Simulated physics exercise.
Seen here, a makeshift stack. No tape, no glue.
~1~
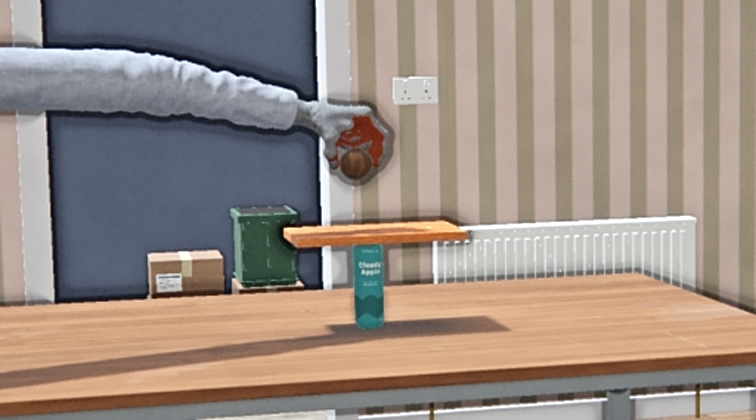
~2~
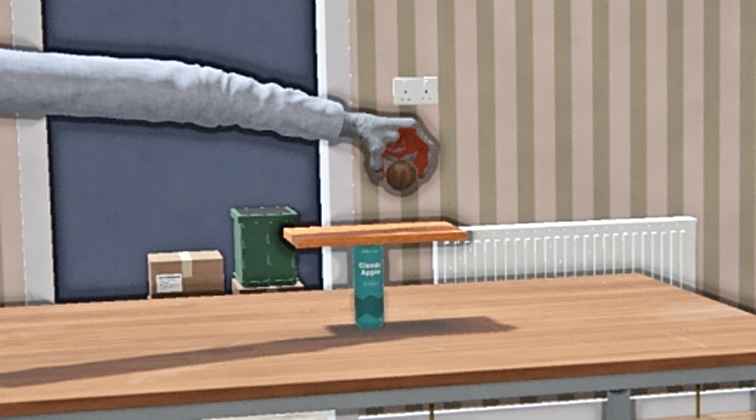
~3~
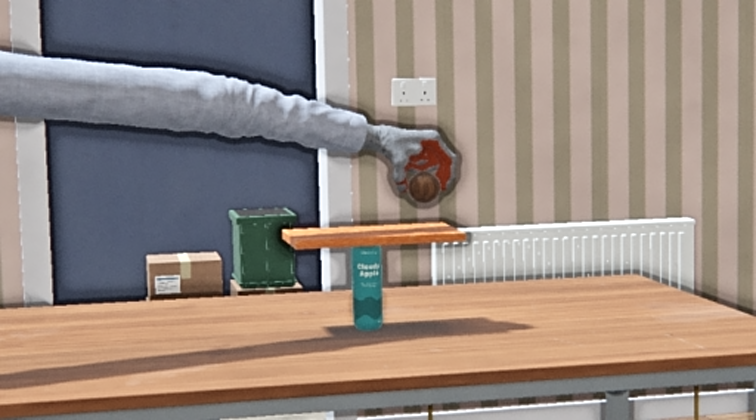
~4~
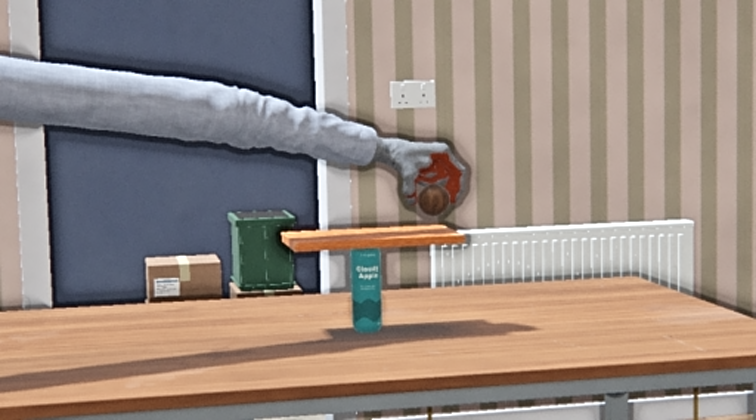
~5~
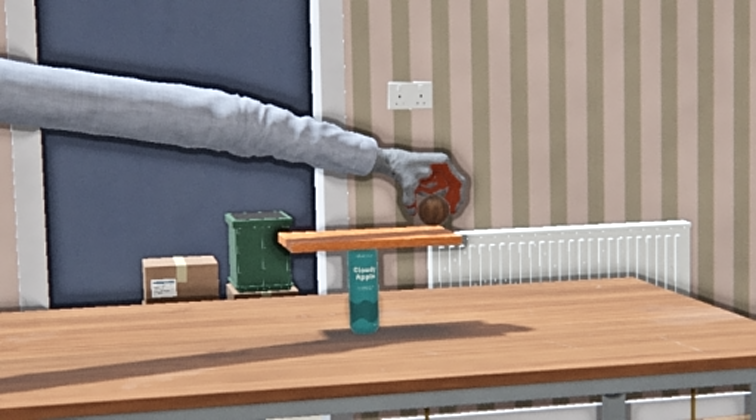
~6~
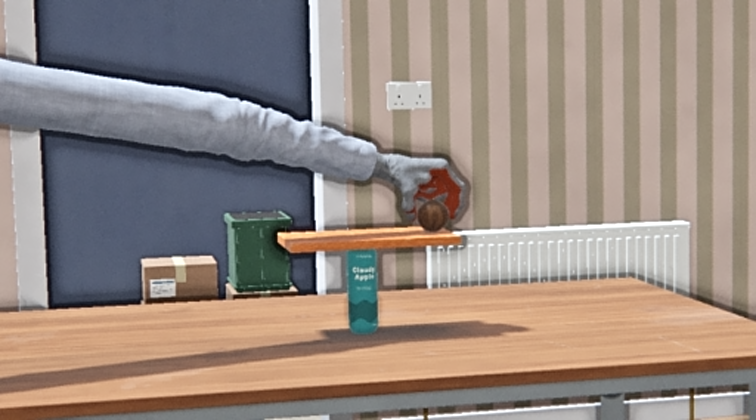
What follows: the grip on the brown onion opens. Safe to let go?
Here the stack gives way.
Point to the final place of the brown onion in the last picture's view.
Around (517, 309).
Then, 0.60 s past the last view, brown onion now fallen; orange board rocked 47° from its first pose.
Then, 0.90 s past the last view, orange board now fallen; turquoise can rocked 44° from its first pose.
Finally, fallen, orange board, brown onion and turquoise can. Final places as the last picture's camera would see them, brown onion near (517, 309). The stack loses its balance.
